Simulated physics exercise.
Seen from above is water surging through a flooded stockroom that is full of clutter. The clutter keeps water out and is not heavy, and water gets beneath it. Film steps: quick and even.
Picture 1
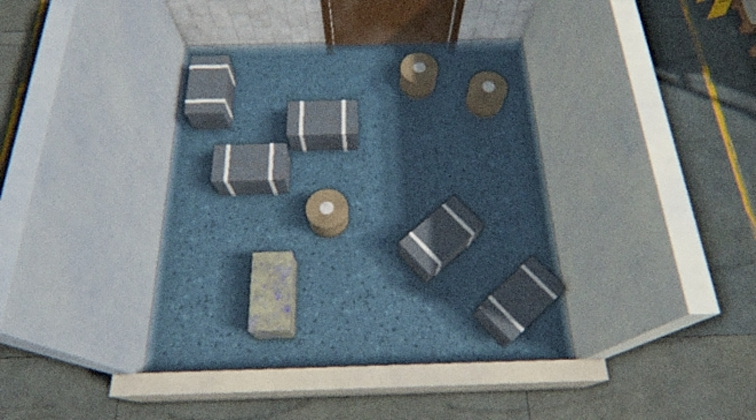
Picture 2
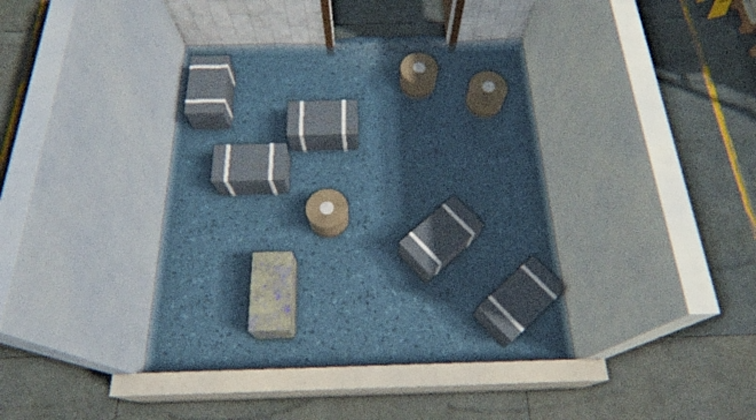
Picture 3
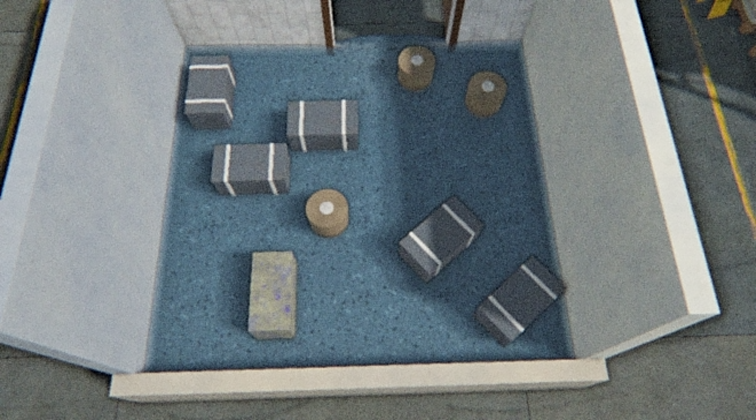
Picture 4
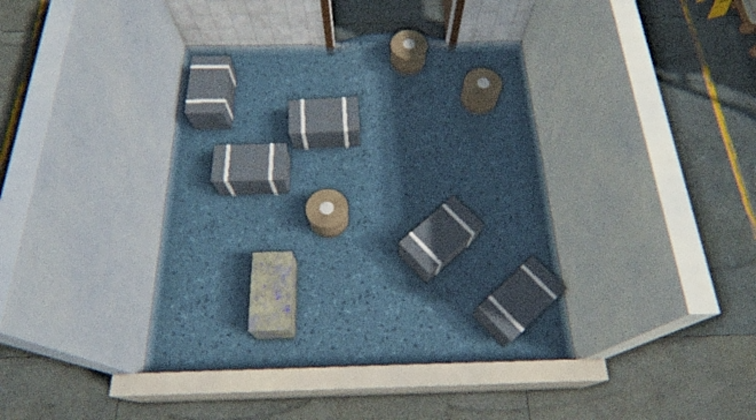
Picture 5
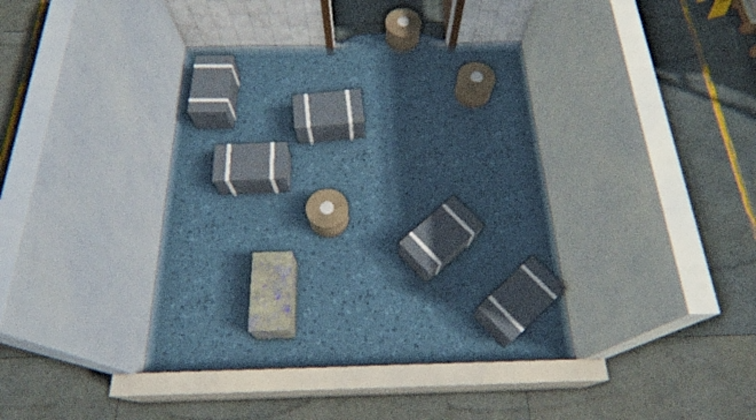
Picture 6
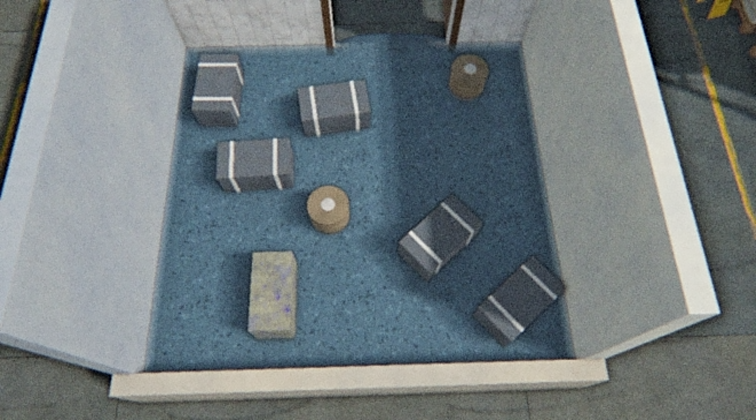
Wooden door opening on a blue-floored stockroom, a round tub drifting out through the doorway as nearby trunks and another tub shift.
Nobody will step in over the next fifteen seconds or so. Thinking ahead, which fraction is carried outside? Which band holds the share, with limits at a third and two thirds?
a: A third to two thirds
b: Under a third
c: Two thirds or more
Two thirds or more (c).
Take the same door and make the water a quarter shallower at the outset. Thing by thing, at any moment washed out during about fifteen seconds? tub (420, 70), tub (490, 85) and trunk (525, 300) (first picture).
Swept away, swept away, held back.
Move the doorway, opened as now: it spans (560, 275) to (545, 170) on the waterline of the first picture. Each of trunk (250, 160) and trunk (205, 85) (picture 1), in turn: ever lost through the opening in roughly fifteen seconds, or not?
Held back; held back.
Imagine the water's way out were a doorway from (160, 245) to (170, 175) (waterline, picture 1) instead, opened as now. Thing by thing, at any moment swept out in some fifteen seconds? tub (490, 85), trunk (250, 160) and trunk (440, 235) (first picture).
First one held back, second flushed away, third held back.
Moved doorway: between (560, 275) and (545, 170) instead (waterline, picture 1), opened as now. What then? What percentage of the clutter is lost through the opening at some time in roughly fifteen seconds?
Near 80 percent.
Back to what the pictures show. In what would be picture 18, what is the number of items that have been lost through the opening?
That comes to 3.
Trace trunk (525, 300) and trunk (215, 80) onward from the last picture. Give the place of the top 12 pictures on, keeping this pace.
About (519, 271) and (263, 60).
A moment on, 1 of 8 are out; 7 afloat.
Next, 3 of 8 are out; 5 afloat.
Later, 4 of 8 are out; 4 afloat.
In the end, 6 of 8 are out; 2 afloat.
